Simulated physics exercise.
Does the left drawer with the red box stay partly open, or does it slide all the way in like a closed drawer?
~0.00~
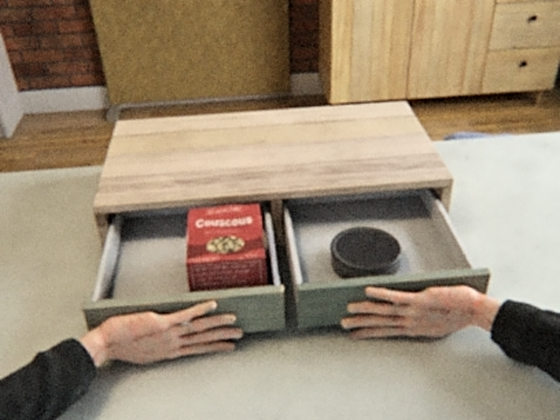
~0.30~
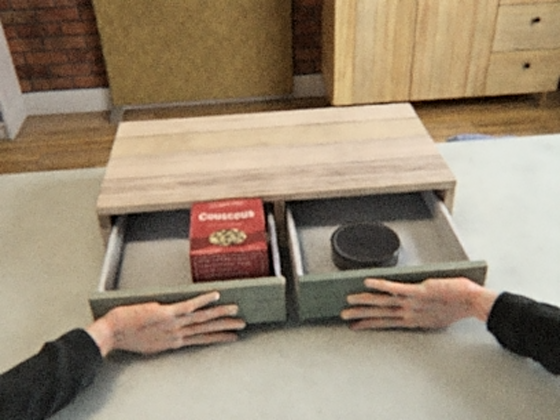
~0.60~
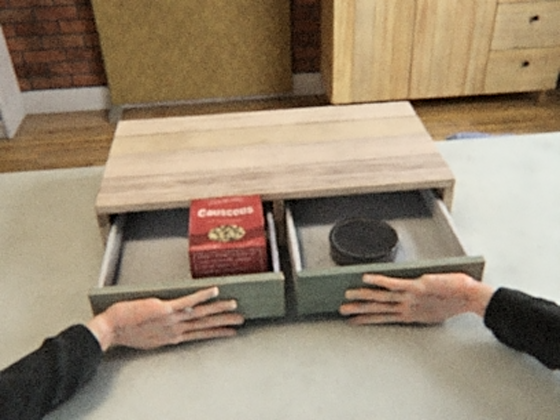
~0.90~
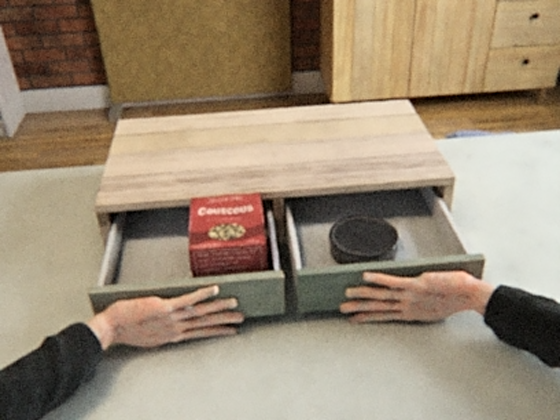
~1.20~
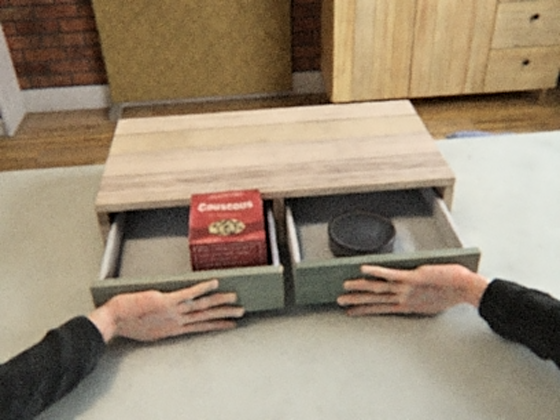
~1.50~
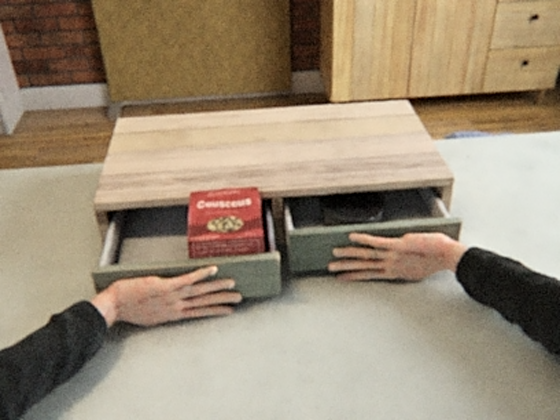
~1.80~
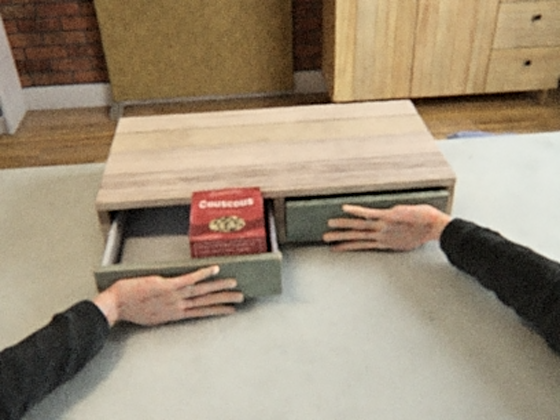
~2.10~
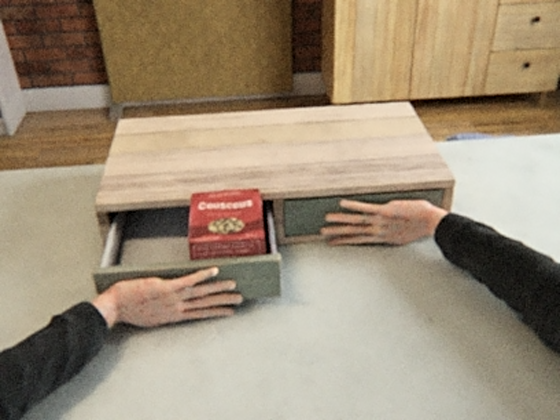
The left drawer stays partly open with the red box still showing, while the right drawer goes all the way in.
